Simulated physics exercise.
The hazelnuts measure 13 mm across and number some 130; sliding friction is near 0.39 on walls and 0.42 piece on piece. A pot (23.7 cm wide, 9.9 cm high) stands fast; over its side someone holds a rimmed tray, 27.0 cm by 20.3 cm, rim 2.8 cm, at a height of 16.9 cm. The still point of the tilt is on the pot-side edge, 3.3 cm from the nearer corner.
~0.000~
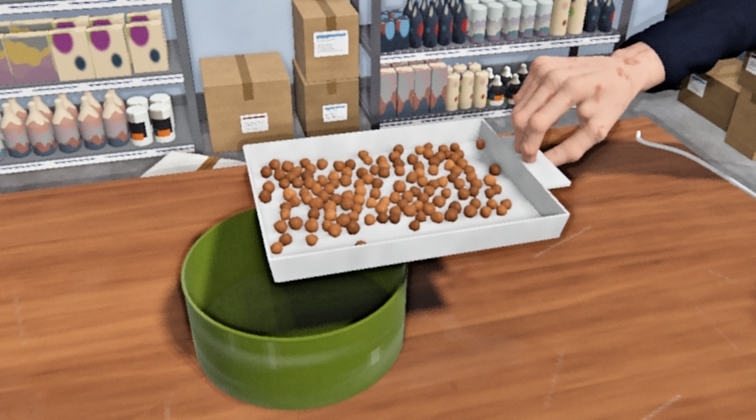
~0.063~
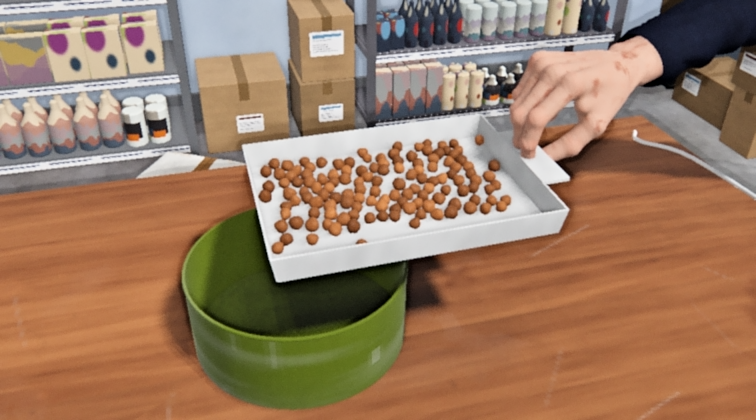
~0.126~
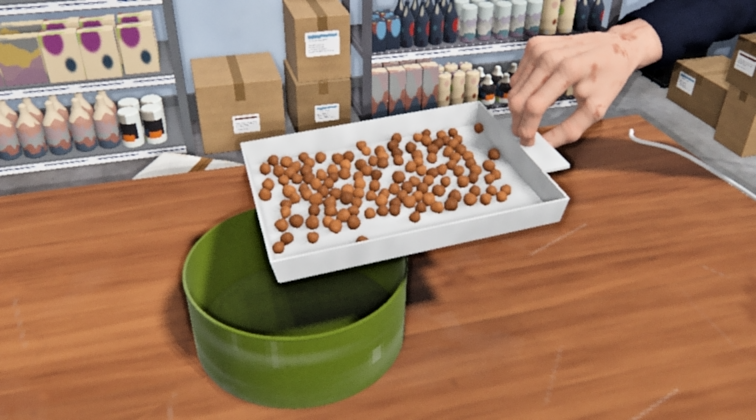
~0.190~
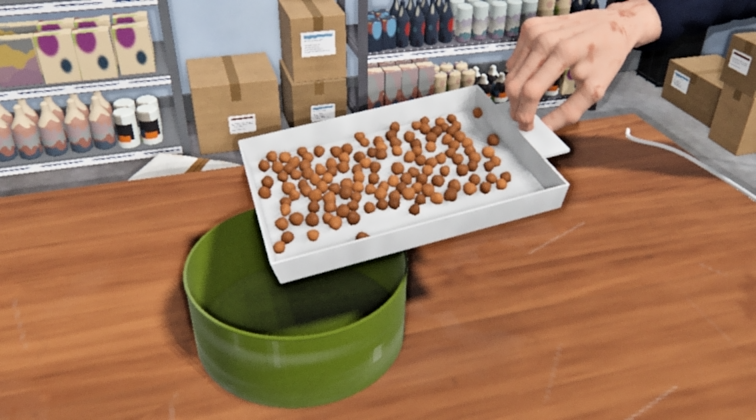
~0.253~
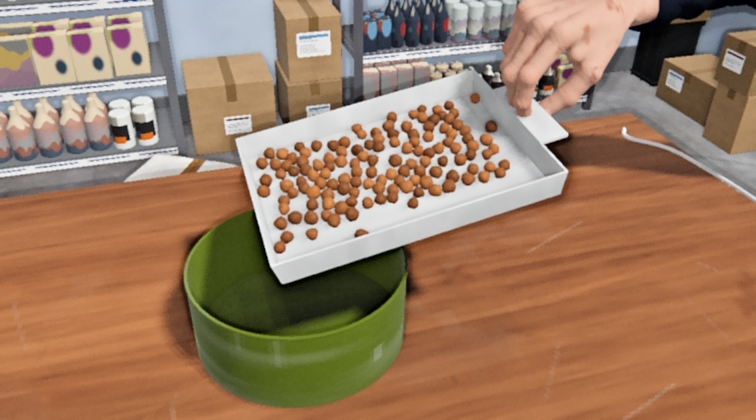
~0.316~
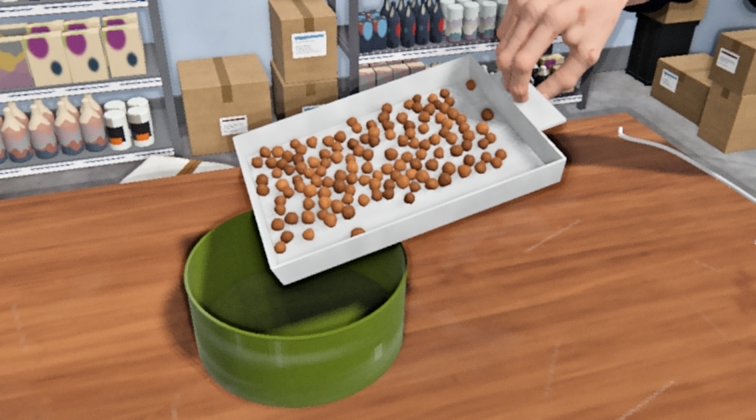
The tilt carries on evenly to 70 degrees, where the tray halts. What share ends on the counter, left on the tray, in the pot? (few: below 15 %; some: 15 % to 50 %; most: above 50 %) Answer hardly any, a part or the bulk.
Counter hardly any, tray the bulk, pot hardly any.
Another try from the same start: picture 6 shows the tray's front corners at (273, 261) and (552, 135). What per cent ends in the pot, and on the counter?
Pot 0, counter 5.
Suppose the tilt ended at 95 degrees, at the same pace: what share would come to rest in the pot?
Then about 0 per cent.
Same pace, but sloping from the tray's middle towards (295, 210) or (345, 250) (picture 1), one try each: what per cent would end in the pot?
Some 0 and 0 per cent.
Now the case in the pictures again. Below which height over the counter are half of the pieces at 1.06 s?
Roughly 24 cm.
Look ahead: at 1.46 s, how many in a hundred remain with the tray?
Roughly 100 per cent.
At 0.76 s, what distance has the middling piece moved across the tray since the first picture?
About 8 cm.
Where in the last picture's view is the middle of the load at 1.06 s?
Near (290, 173).
After 0.76 s, tilt 41 degrees; the tray holds 100 %, the pot 0 %.
Then, at 1.06 s, tilt 59 degrees; the tray holds 100 %, the pot 0 %.
Then, at 1.46 s, tilt 70 degrees; the tray holds 100 %, the pot 0 %.
In the end, at 1.8 s, counter 0 %, tray 100 %, pot 0 %.
